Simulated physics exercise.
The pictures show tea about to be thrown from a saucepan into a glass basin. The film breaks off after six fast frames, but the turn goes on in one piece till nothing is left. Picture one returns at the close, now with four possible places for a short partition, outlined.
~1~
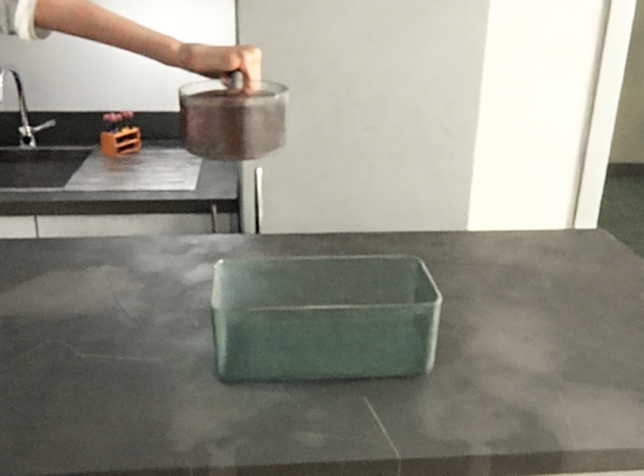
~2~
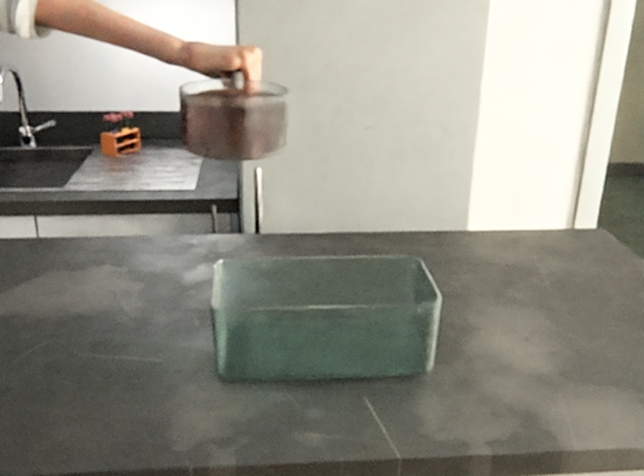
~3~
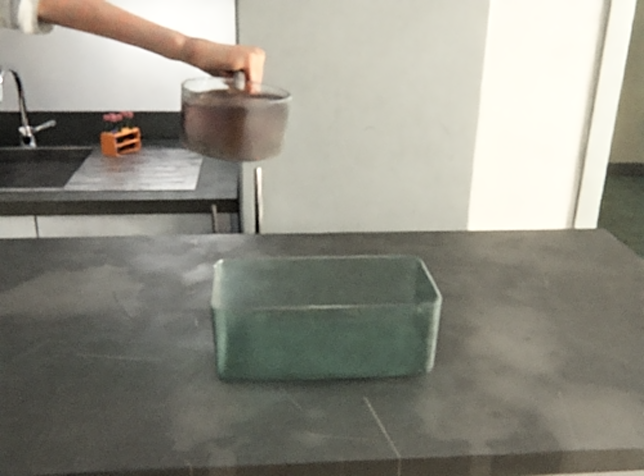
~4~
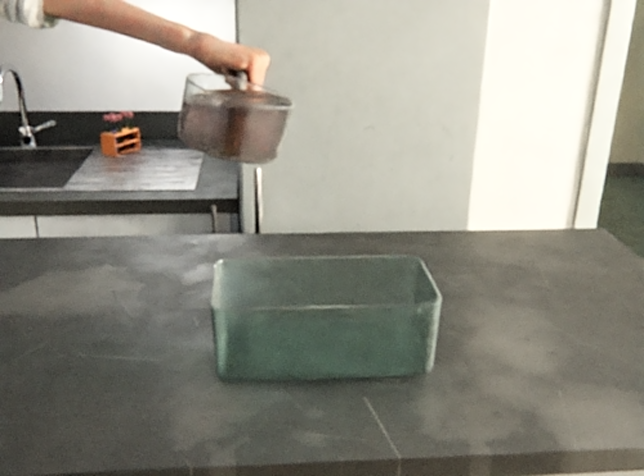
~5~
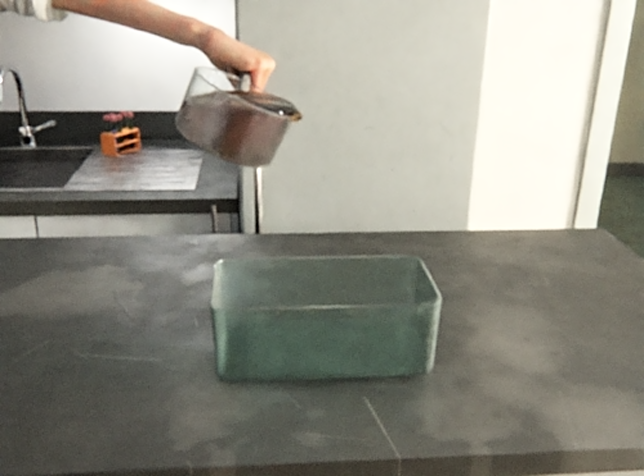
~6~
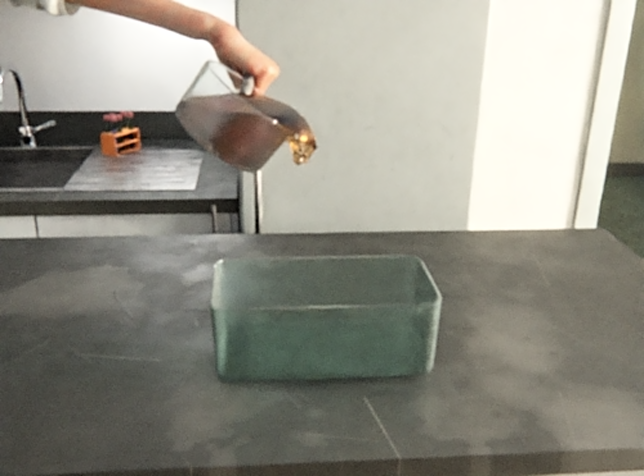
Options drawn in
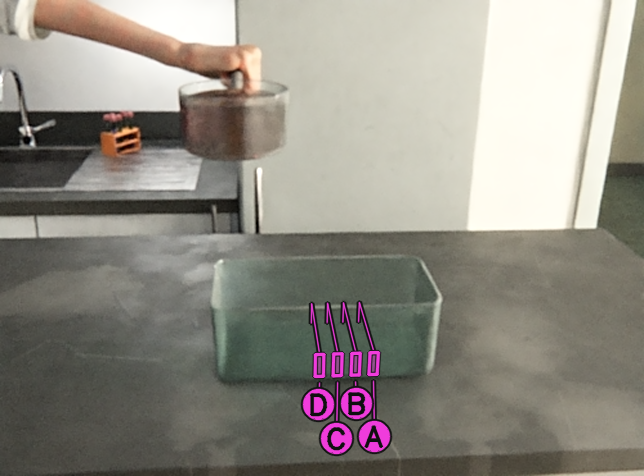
A hand tilts a saucepan of brown tea rightward until some spills over its lip.
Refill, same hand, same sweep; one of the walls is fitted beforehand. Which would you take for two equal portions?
Position B.
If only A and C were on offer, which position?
Position C.
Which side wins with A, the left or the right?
The left side.
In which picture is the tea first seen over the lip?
Picture 5.
On the marked copy, A at (373, 380); B at (355, 381); C at (337, 382); D at (319, 382).
With A, about 73 % ends left of the wall and 23 % right of it; 4 % is lost outside.
With B, about 50 % ends left of the wall and 48 % right of it.
With C, about 36 % ends left of the wall and 62 % right of it.
With D, about 26 % ends left of the wall and 71 % right of it; 3 % is lost outside.
